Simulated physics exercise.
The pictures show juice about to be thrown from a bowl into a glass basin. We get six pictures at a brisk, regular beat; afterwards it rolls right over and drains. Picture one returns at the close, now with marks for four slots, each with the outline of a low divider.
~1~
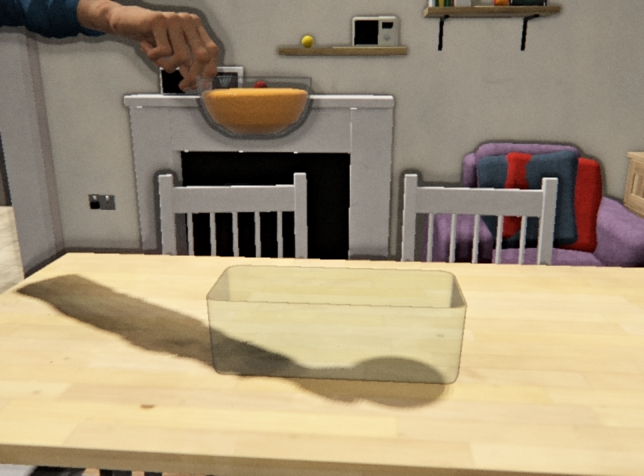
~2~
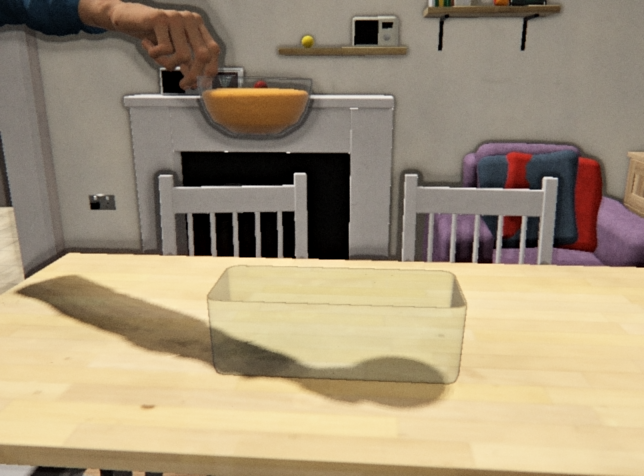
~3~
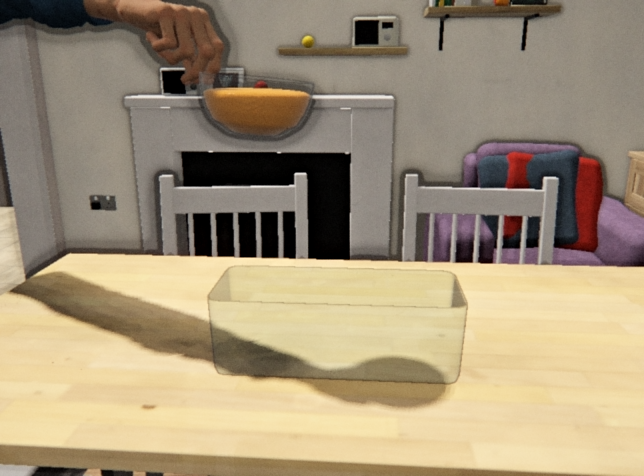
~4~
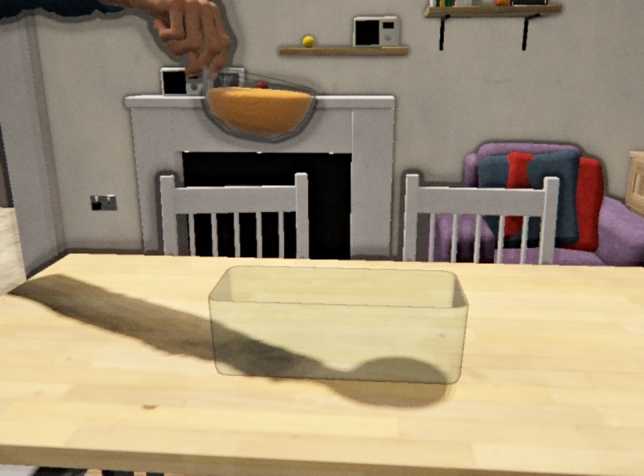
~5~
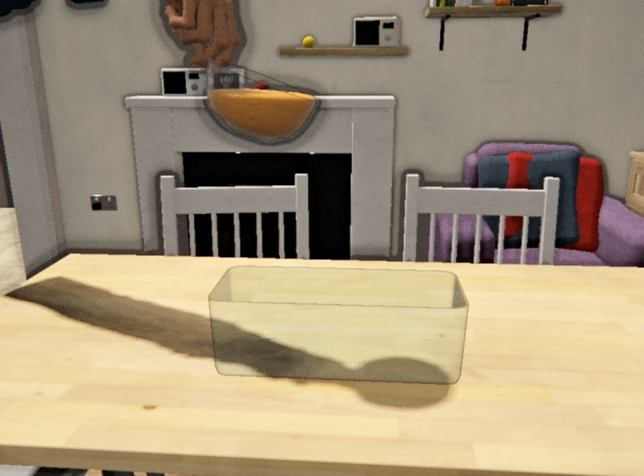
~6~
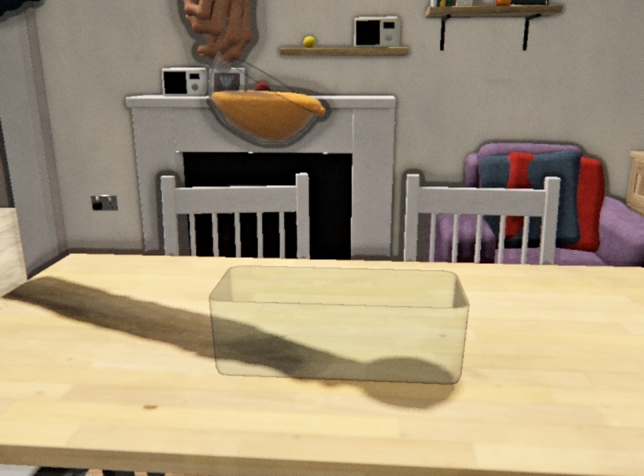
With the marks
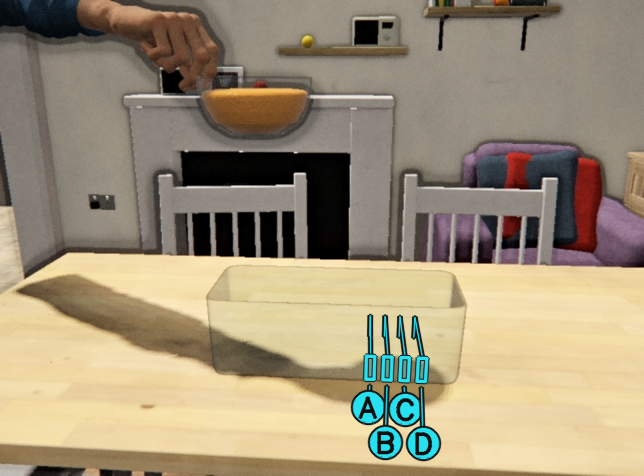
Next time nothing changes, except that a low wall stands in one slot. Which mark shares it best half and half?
Take A.
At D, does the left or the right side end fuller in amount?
The left one.
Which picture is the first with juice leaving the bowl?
Picture 6.
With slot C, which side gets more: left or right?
The left side.
On the marked copy, A at (369, 385); B at (386, 386); C at (404, 387); D at (421, 387).
Choosing A, about 51 % ends left of the wall and 47 % right of it.
Choosing B, about 78 % ends left of the wall and 18 % right of it; 4 % is lost outside.
Choosing C, about 87 % ends left of the wall and 9 % right of it; 3 % is lost outside.
Choosing D, about 82 % ends left of the wall and 14 % right of it; 4 % is lost outside.
